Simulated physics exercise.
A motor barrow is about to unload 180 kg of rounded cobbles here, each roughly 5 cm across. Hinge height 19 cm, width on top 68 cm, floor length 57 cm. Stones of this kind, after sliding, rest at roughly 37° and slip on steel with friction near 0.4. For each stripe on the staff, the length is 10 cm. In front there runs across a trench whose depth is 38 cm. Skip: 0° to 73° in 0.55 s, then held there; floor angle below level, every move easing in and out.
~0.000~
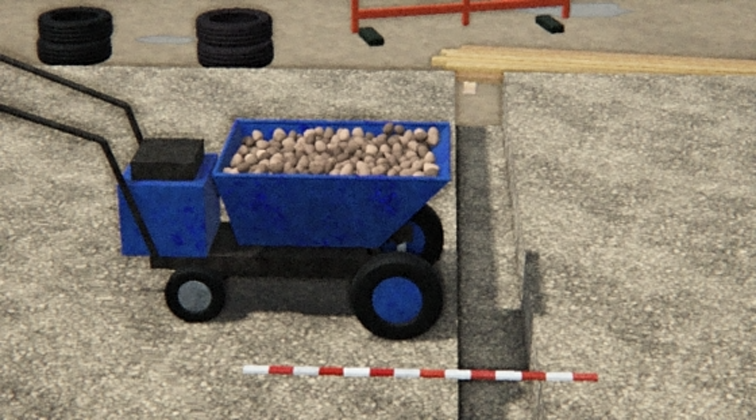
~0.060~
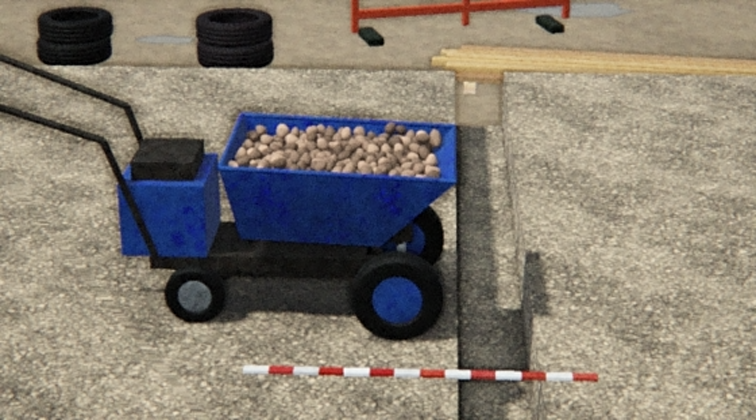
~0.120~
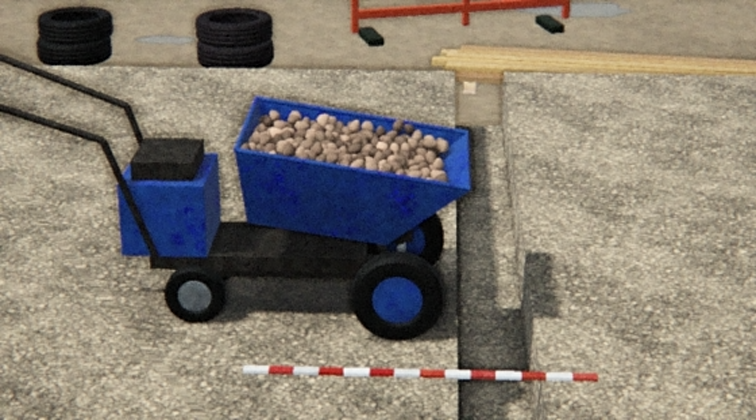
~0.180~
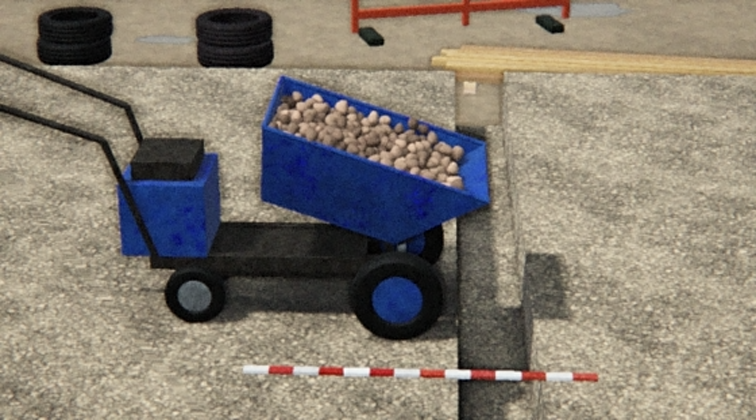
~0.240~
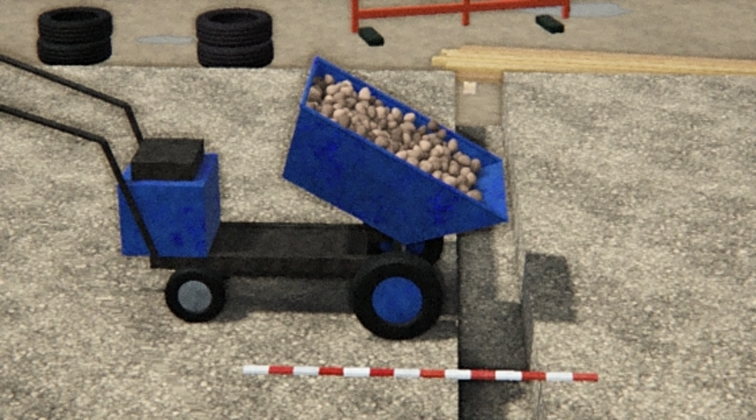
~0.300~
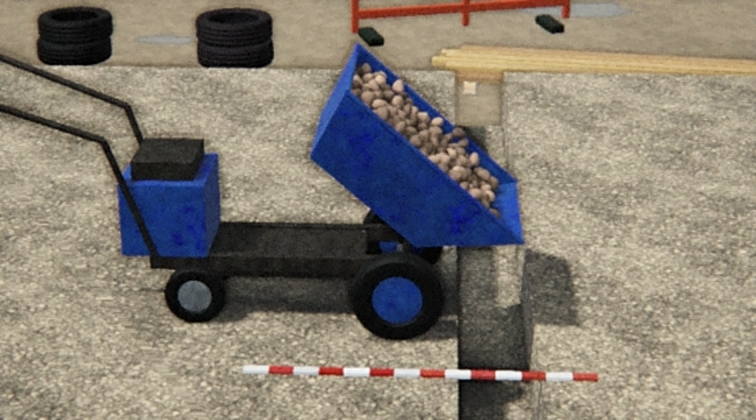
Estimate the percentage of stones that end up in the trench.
Roughly 8 per cent.
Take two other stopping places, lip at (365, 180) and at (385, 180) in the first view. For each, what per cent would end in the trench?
Roughly 65 in a hundred, then 45 in a hundred.
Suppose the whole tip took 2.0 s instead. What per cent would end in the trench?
Close to 10 per cent then.
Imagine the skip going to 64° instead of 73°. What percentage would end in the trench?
Roughly 15%.
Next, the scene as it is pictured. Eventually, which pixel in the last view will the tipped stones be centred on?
I'd put it close to (644, 305).
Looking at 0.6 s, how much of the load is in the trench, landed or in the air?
Close to 0 per cent at that time.
After 0.4 s the floor is at 61°; 100 % in the skip; the foremost stones are at (523, 241).
After 0.6 s the floor is at 73°; 60 % in the skip, 40 % past the trench; the foremost stones are at (628, 309).
After 1.0 s the floor is at 73°; 6 % in the skip, 1 % in the trench, 92 % past the trench; the foremost stones are past the picture's edge.
After 3.0 s the floor is at 73°; 0 % in the skip, 8 % in the trench, 92 % past the trench; the foremost stones are past the picture's edge.
